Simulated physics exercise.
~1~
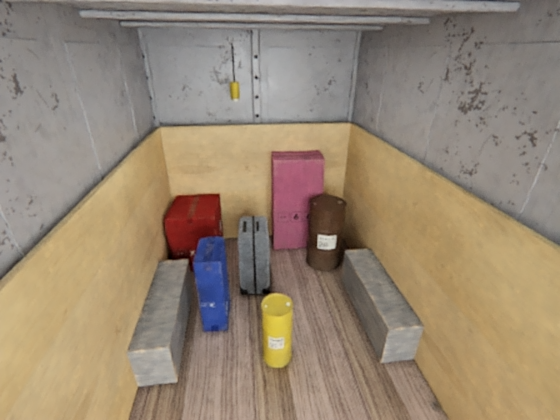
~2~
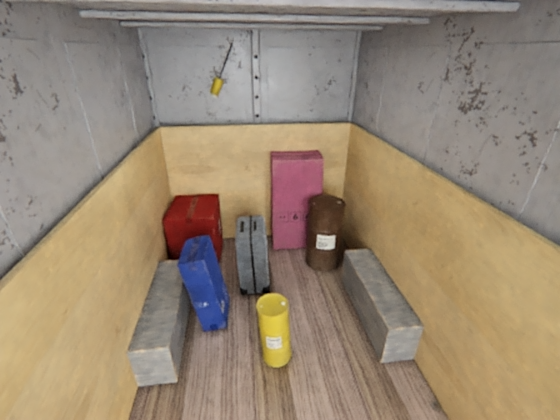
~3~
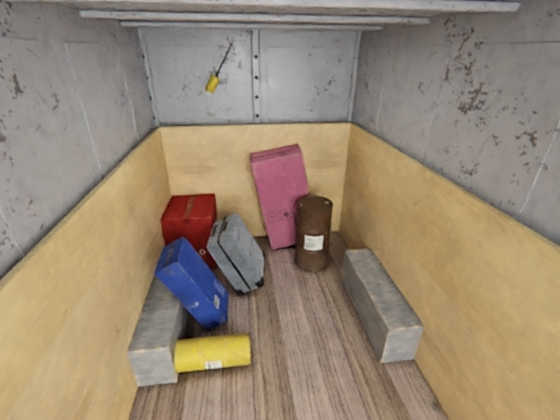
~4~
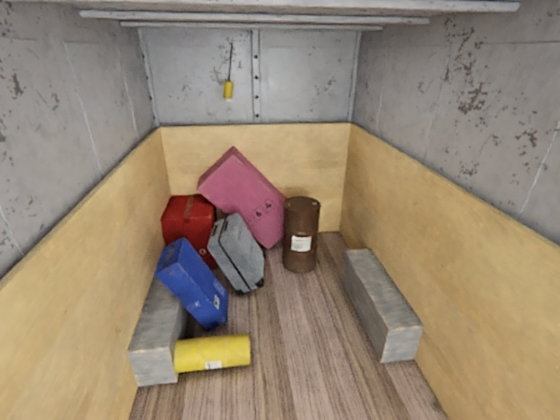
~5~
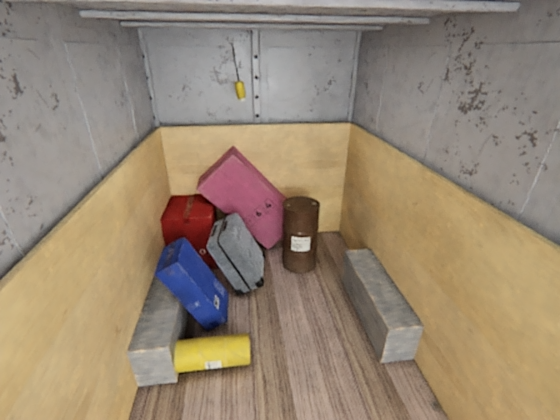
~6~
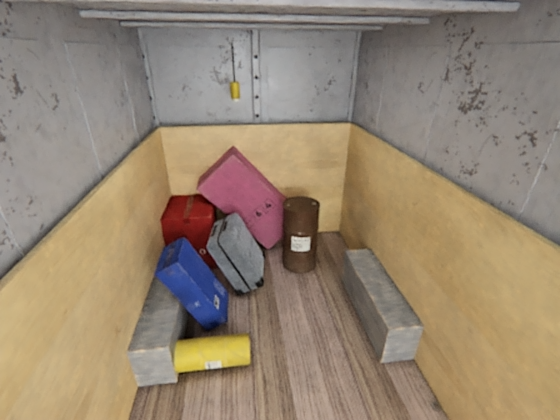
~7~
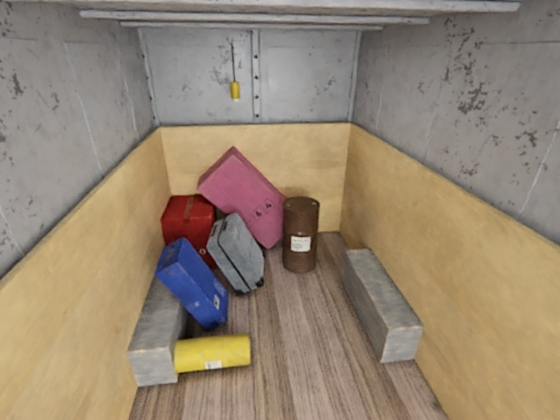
A pink box tips left and leans, while a yellow canister topples onto its side.
